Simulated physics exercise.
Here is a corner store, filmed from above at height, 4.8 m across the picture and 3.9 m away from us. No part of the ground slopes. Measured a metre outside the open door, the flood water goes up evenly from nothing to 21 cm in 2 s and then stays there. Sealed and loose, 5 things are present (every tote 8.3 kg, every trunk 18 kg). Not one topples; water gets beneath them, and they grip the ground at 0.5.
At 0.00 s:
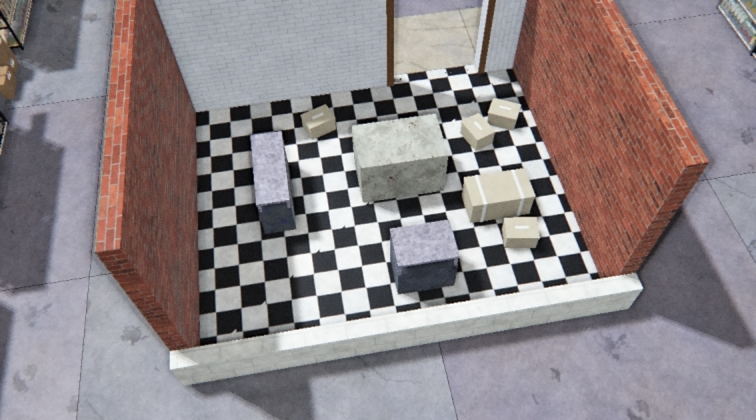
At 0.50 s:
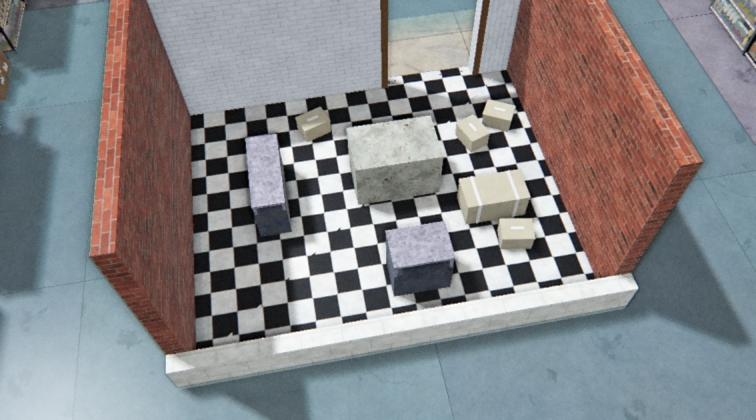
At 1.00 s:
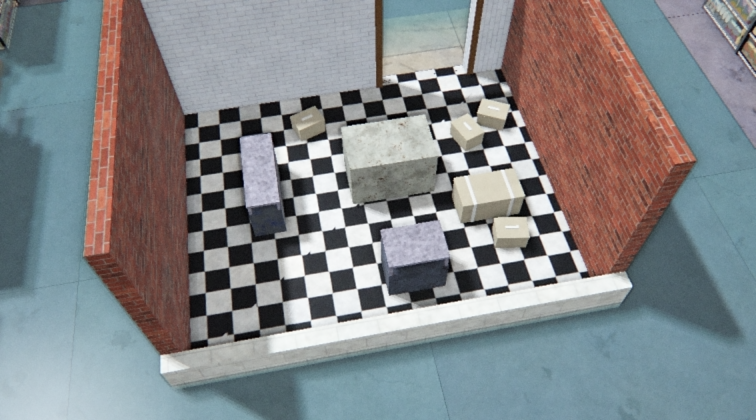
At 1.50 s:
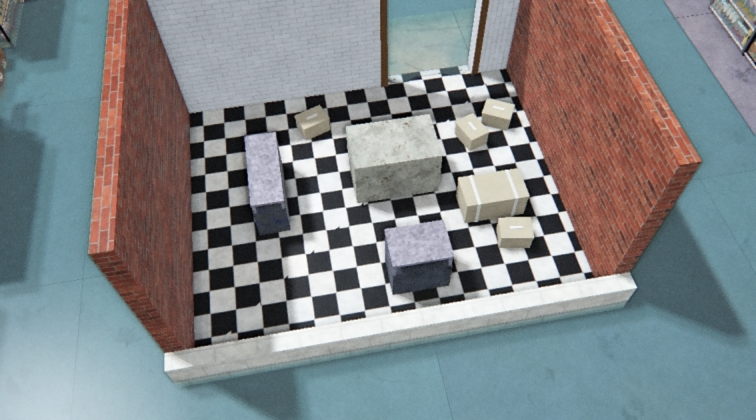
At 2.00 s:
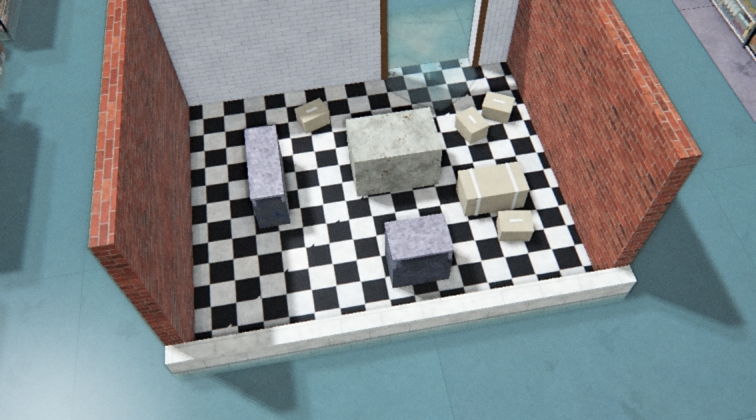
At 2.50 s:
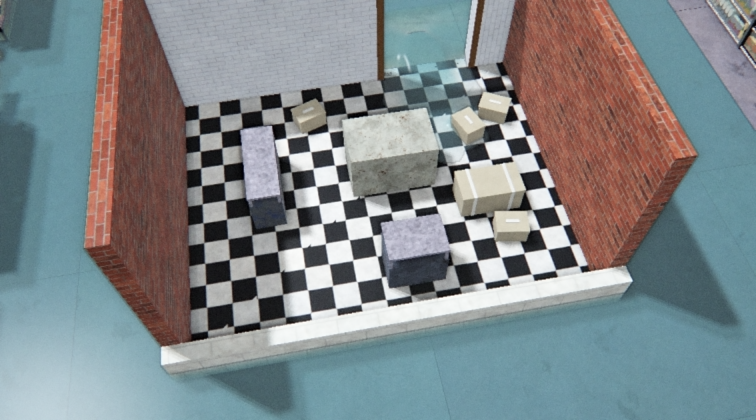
A brick-walled room with a checkered floor, blocks and boxes stayed still as shallow bluish water spread over the ground outside, then crept through the open doorway onto the tiles at the back.
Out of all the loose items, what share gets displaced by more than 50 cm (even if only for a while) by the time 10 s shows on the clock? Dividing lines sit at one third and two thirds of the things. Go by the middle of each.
Two thirds plus.
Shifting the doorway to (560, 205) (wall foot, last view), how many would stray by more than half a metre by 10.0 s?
The answer then is 2.
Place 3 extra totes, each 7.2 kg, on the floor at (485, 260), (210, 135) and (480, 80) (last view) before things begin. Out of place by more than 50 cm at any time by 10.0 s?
Sequence: Above the line / below the line / below the line.
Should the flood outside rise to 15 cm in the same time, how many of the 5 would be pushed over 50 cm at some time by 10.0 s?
It would come to 4 of them.
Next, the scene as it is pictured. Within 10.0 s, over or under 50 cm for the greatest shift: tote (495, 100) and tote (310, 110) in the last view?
The first is beyond the limit and the second is within the limit.
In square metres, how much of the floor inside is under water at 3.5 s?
That flooded area is roughly 5.5 m2.
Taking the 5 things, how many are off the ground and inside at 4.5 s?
Just then, the number is 2.
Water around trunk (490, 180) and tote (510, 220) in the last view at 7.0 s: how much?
About 14 and 17 cm.
After 3.5 s 1 of 5 are over 50 cm from their spots; 0 afloat.
After 4.5 s 3 of 5 are over 50 cm from their spots; 2 afloat.
After 7.0 s 4 of 5 are over 50 cm from their spots; 4 afloat.
After 10.0 s 4 of 5 are over 50 cm from their spots, and 4 have been at some point; 4 afloat.
